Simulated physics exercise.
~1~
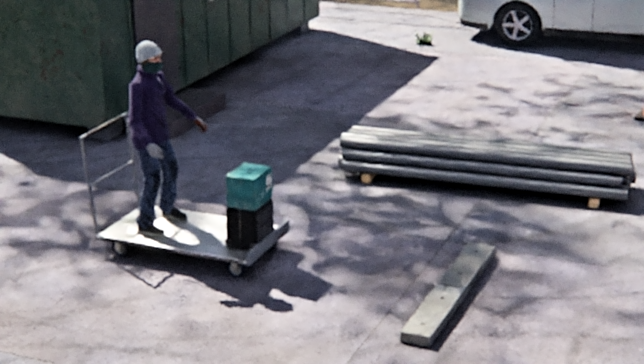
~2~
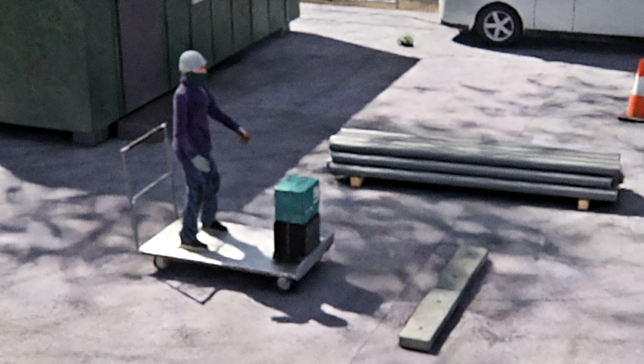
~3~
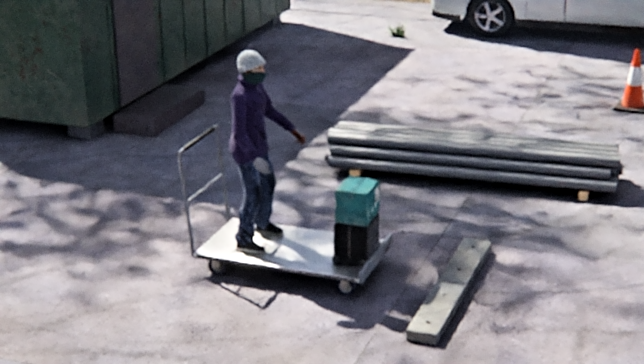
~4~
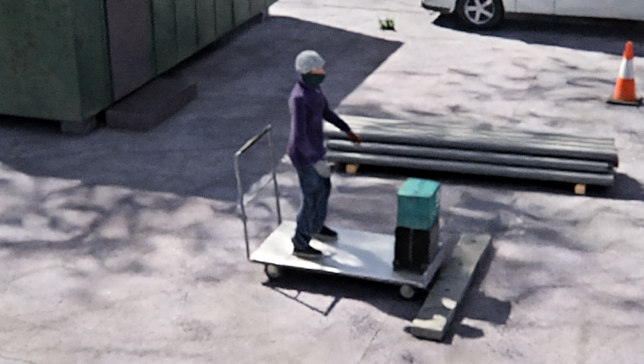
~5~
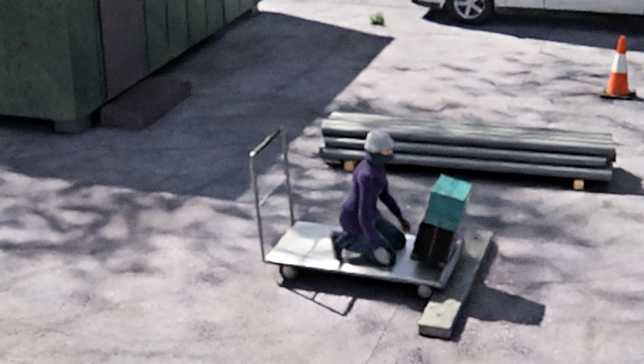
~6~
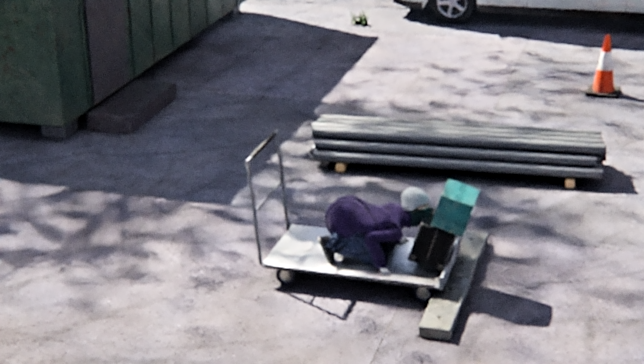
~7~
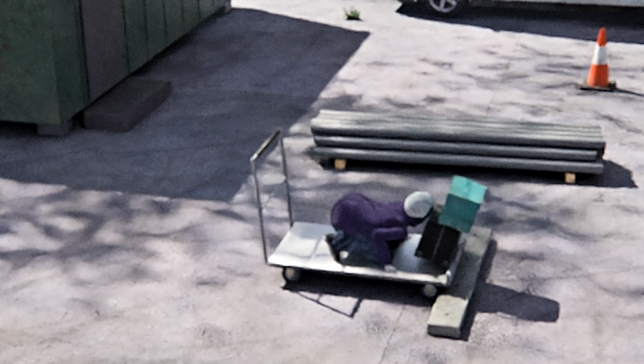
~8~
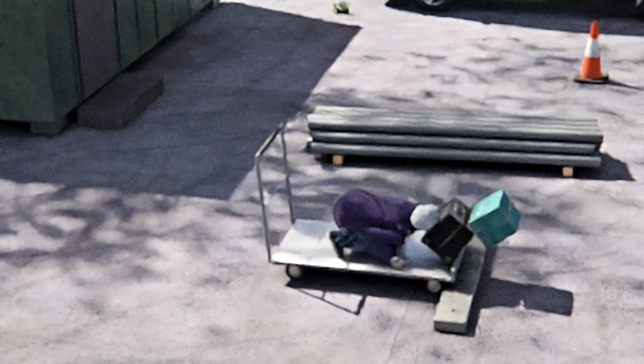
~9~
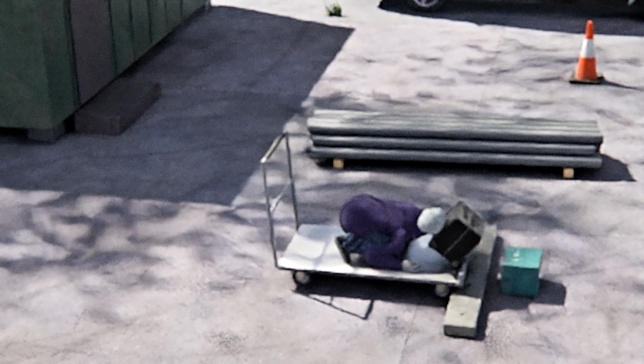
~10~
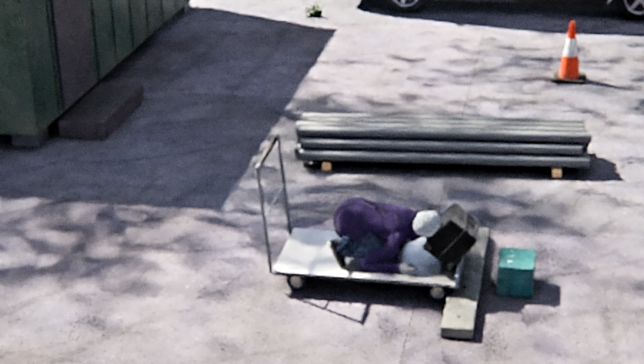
A flat trolley rolls to the right across a sunlit paved yard, carrying a standing person in a purple top and pale cap behind a teal carton stacked on a black case. It passes a pile of long grey pipes and stops against a beam lying on the ground. The rider drops to the knees and slumps forward against the load as both items tip. The carton slides off the leaning case, tumbles over the beam and lands on the ground beyond it. The case stays tilted at the trolley's front edge, with the rider crumpled behind it.
